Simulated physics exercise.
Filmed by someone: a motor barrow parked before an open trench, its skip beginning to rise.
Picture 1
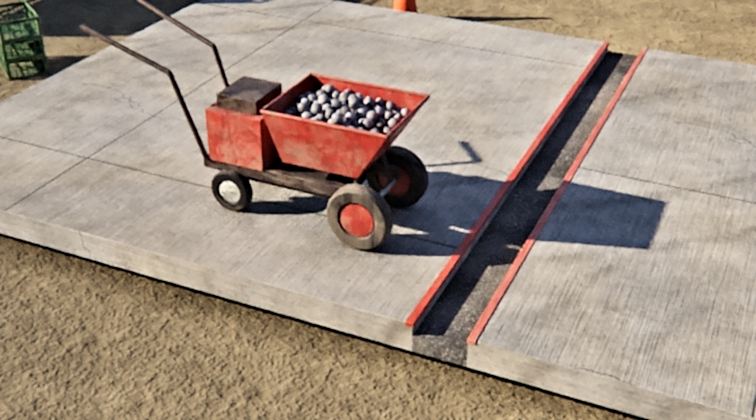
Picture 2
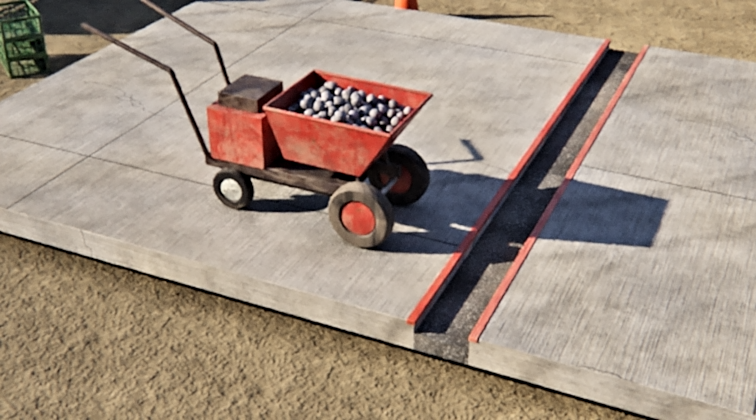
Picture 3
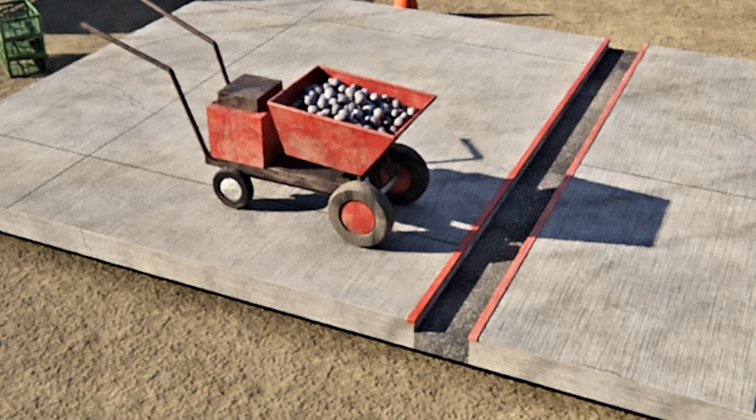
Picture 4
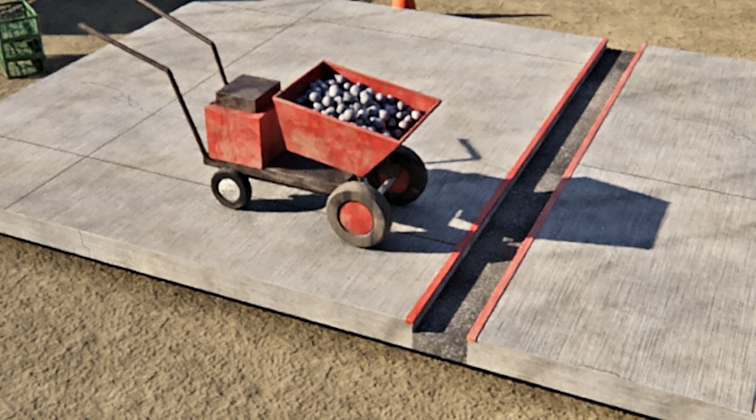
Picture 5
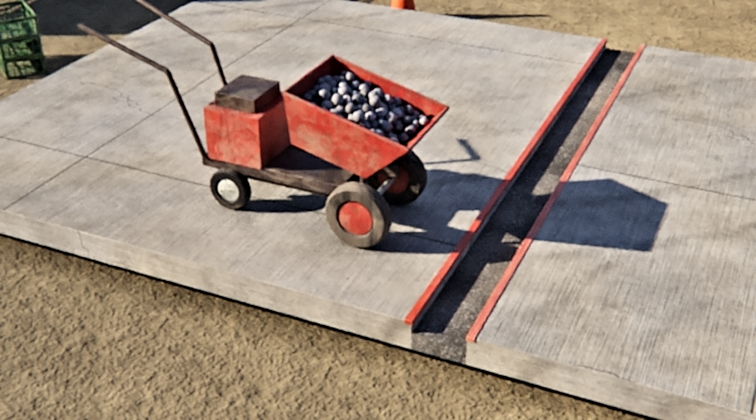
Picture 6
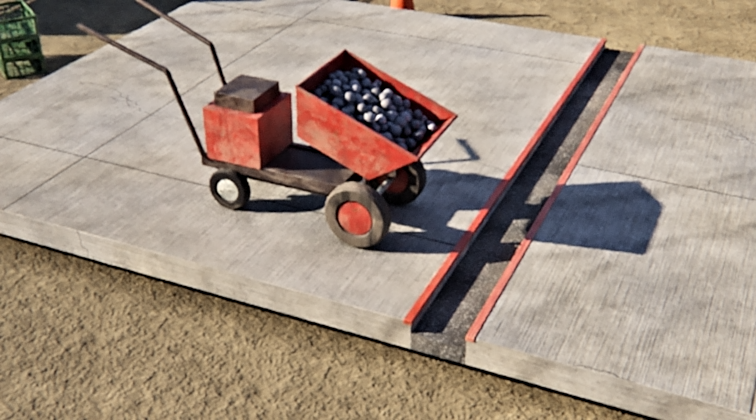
On a concrete slab beside a narrow, red-edged trench, a red motor barrow loaded with round grey stones stayed parked while its skip slowly rose at the back and tilted forward to the right.
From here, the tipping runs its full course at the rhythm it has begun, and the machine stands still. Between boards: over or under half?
Over half.
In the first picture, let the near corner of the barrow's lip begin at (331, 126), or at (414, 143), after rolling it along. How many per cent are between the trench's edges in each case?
First spot: Roughly 30 percent; second spot: Roughly 40 percent.
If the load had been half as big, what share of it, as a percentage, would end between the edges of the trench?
Around 90 percent of it.
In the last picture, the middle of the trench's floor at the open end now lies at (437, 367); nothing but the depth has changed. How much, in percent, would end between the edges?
I'd guess close to 90 percent.
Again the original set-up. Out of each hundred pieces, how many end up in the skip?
I'd say around 20 per cent.
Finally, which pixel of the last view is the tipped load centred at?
I'd place the middle at about (496, 246).
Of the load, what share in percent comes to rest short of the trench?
About 0 %.
Shortly afterwards, skip tipped steeply; the whole lot in the skip.
Next, skip tipped right over; the bulk in the skip; near a quarter in or heaped over the trench; only a few beyond it; only a few falling.
Some moments later, skip tipped right over; near a quarter in the skip; only a few short of the trench; near two thirds in or heaped over the trench; a little beyond it.
In the end, skip tipped right over; near a quarter in the skip; only a few short of the trench; near two thirds in or heaped over the trench; a little beyond it.
